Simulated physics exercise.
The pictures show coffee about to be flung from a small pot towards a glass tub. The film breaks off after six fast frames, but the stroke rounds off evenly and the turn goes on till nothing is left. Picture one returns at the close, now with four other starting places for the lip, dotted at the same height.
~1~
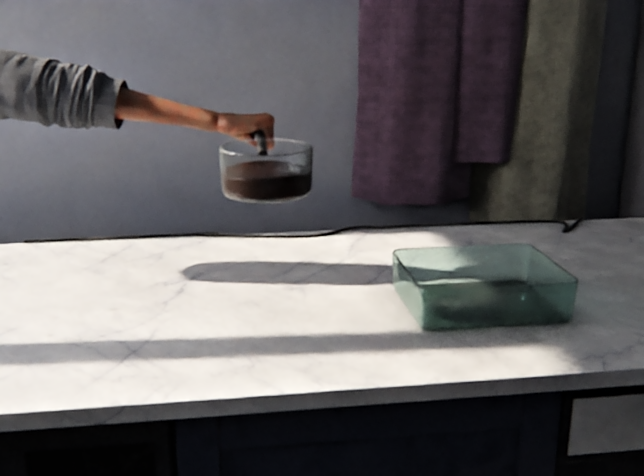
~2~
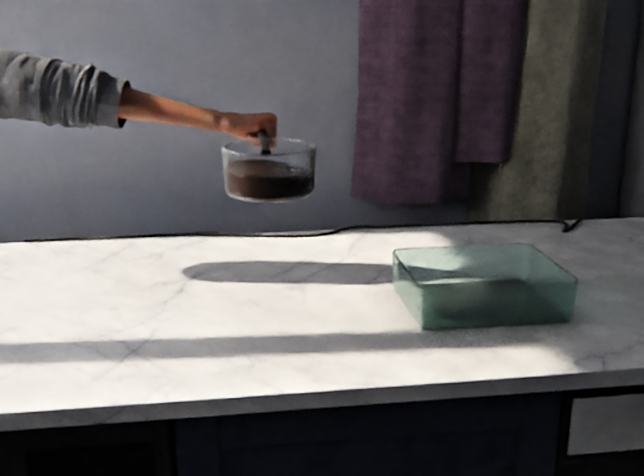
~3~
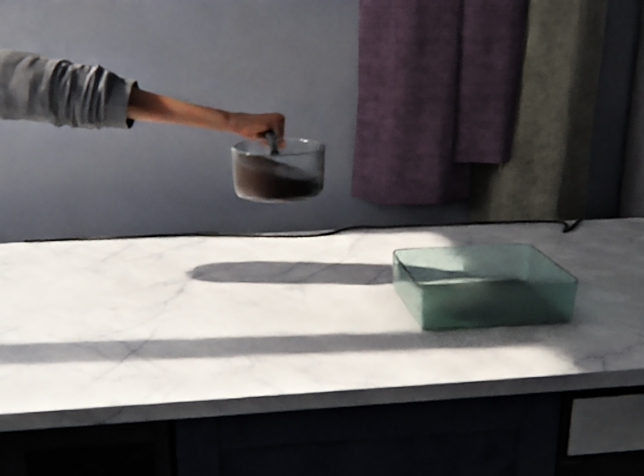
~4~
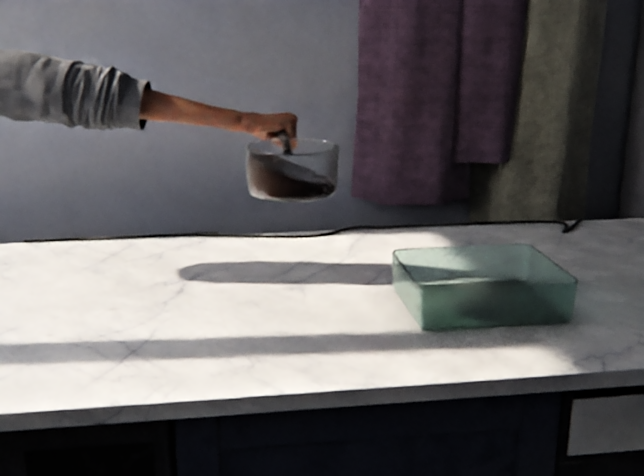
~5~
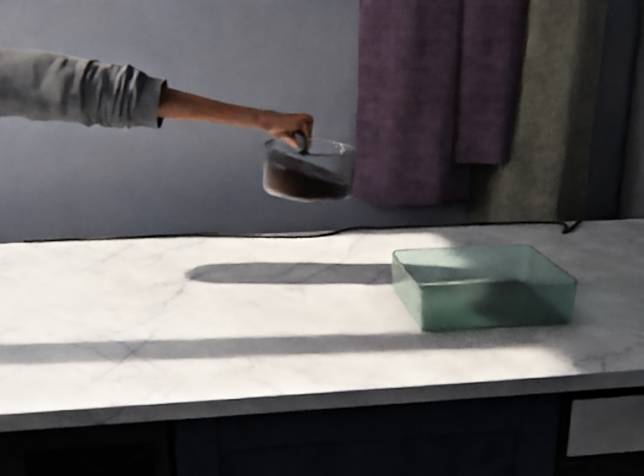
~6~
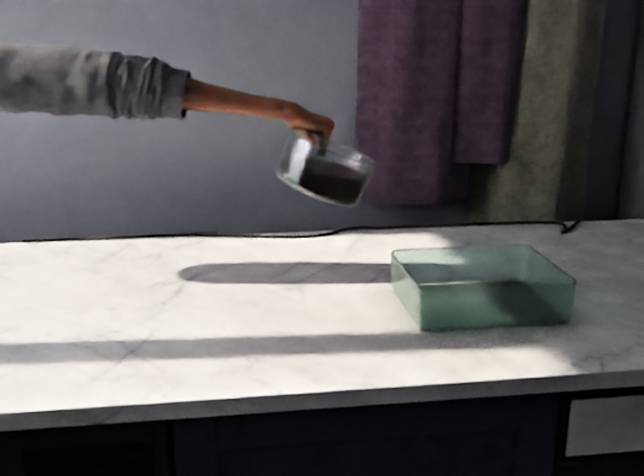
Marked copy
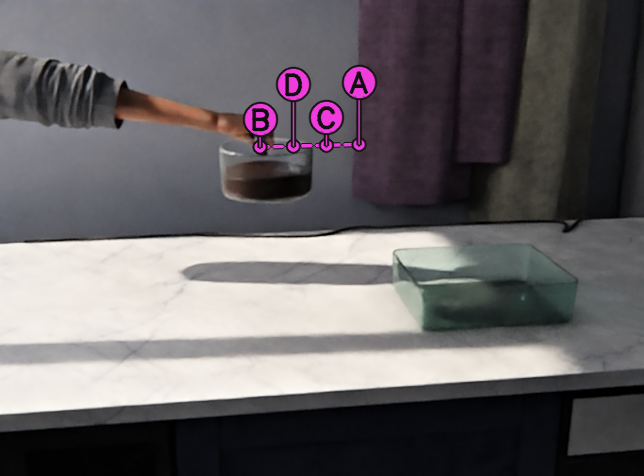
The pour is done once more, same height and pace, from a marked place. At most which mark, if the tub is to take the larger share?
It is D.
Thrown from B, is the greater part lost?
Yes, that goes wrong.
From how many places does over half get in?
Three of the four.
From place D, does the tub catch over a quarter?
Yes, clearly.
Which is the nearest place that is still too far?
It is B.
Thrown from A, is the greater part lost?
No.
In magenta, A at (359, 144); B at (260, 147); C at (326, 145); D at (293, 146).
For place A, about 68 % lands in the tub, 6 % falls short and 26 % goes beside or beyond.
For place B, about 35 % lands in the tub, 57 % falls short and 8 % goes beside or beyond.
For place C, about 74 % lands in the tub, 4 % falls short and 22 % goes beside or beyond.
For place D, about 63 % lands in the tub, 21 % falls short and 16 % goes beside or beyond.
